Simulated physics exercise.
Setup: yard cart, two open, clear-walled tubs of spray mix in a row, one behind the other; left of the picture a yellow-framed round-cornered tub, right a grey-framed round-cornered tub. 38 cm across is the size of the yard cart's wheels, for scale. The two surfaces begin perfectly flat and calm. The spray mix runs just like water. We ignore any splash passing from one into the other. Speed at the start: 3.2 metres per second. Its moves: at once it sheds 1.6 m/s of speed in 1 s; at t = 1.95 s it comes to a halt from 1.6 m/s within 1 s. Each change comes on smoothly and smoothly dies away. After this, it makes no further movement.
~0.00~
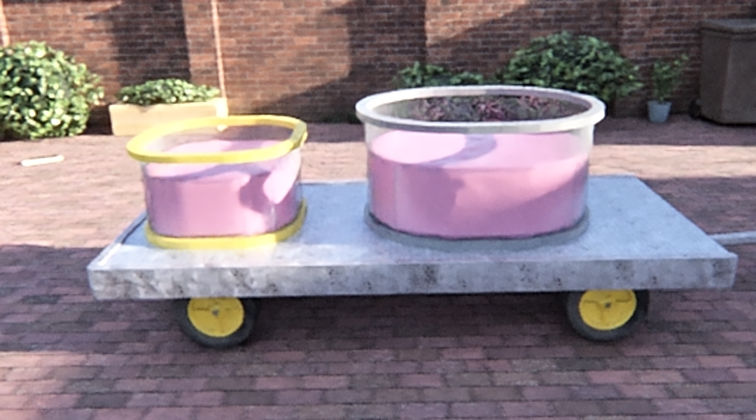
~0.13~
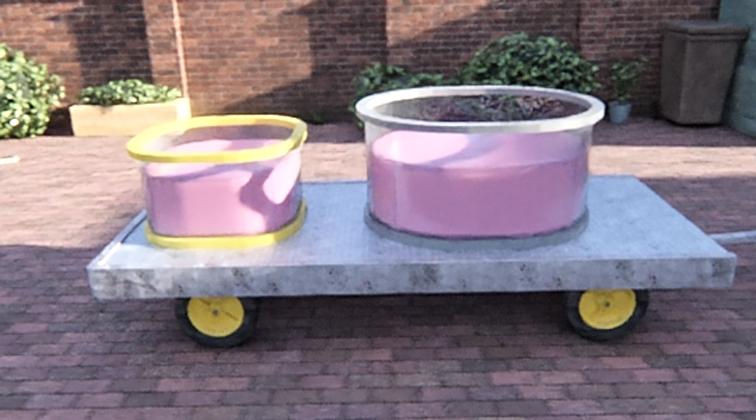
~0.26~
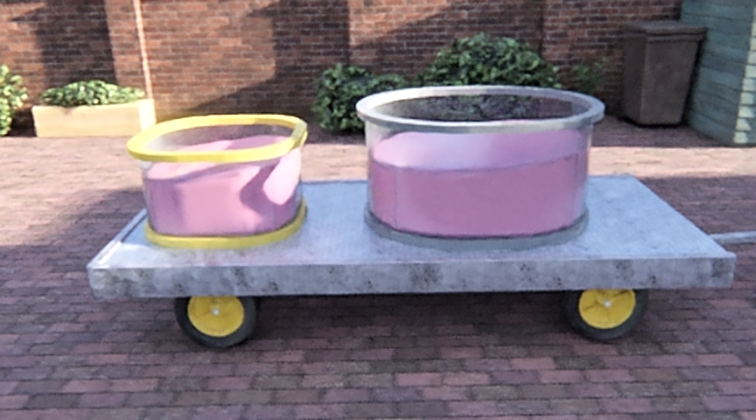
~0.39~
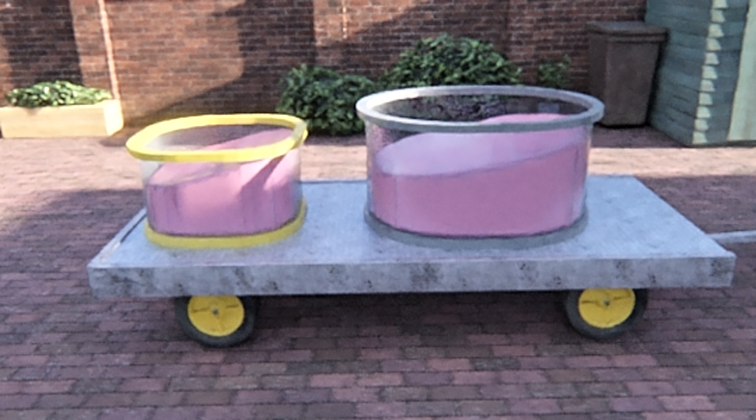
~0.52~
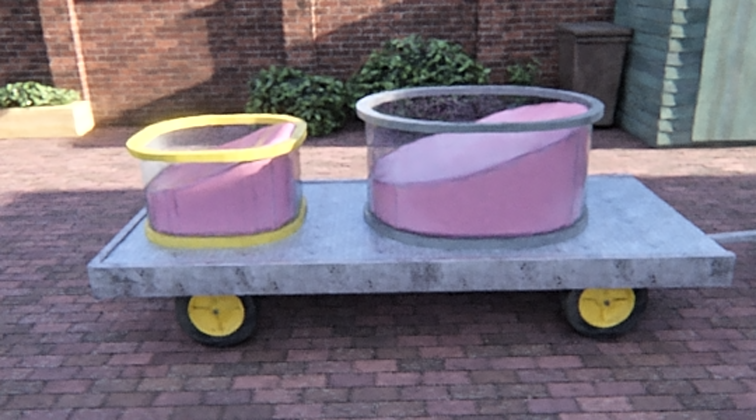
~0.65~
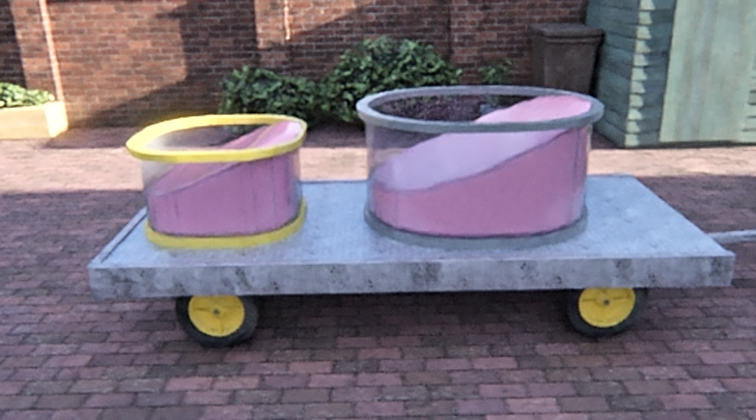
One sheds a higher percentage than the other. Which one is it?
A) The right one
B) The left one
Answer: B.
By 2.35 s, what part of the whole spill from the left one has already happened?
About 20 %.
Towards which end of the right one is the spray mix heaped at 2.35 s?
At the front.
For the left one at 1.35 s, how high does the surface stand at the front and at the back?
Roughly 24 cm in front and 34 cm behind.
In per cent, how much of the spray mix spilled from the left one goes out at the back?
Share: Near 10%.
Then, 1.35 s in, the left one has lost 1 per cent, over the front (front 23 cm, back 34 cm); the right one has lost nothing (front 25 cm, back 47 cm).
Then, 2.35 s in, the left one has lost 1 per cent, over the front (front 30 cm, back 27 cm); the right one has lost nothing (front 36 cm, back 24 cm).
Then, 3.45 s in, the left one has lost 4 per cent, over the front (front 22 cm, back 29 cm); the right one has lost 1 per cent, over the front (front 28 cm, back 41 cm).
Then, 5.93 s in, the left one has lost 4 per cent, over the front; the right one has lost 1 per cent, over the front.
